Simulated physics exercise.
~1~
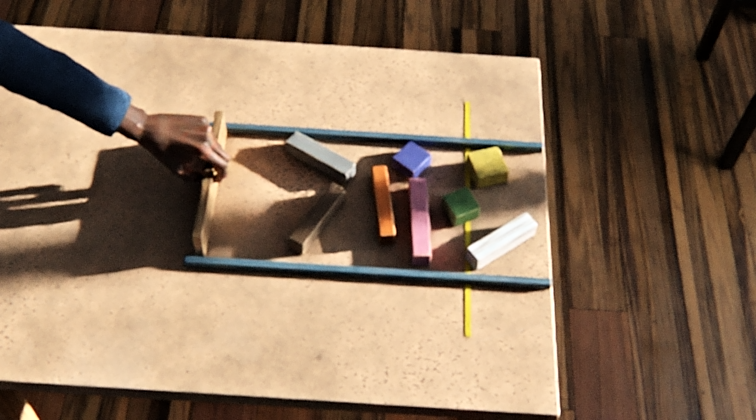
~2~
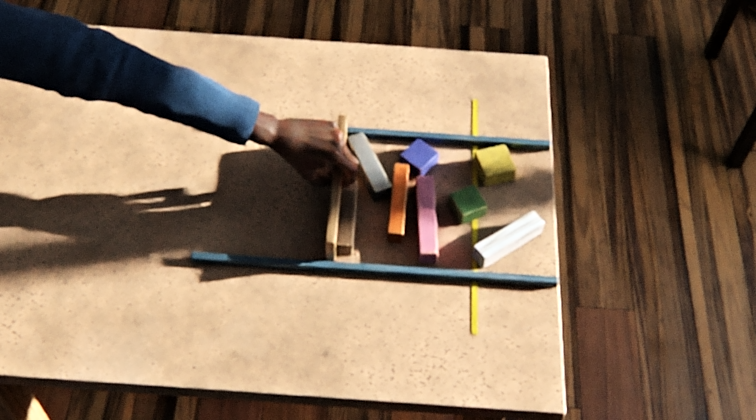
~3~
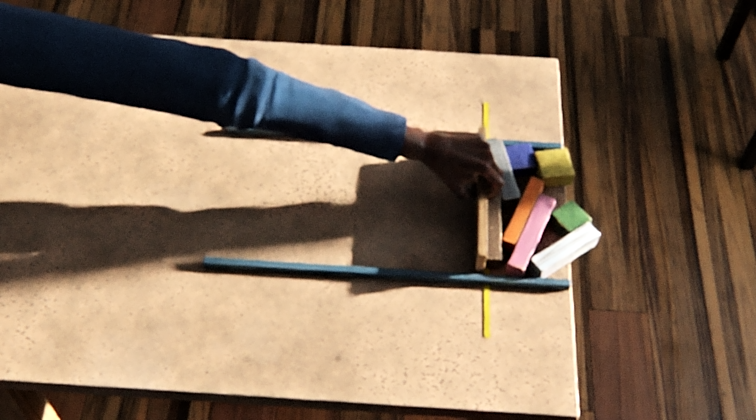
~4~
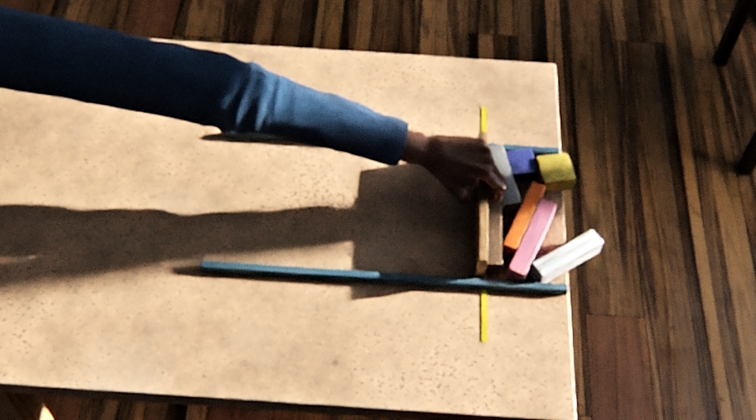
To begin with, a hand in a blue sleeve holds a wooden board upright at the left of a group of coloured sticks and blocks, which lie between two blue rails on a tabletop. The hand pushes the board to the right, gathering the grey stick and the brown bar against it. It continues toward the yellow line, bunching the orange, pink and other pieces together at the table's right edge. The board stops at the line, with the green block at the edge. Finally, the green block is gone from view, while the white and yellow pieces still jut past the edge.
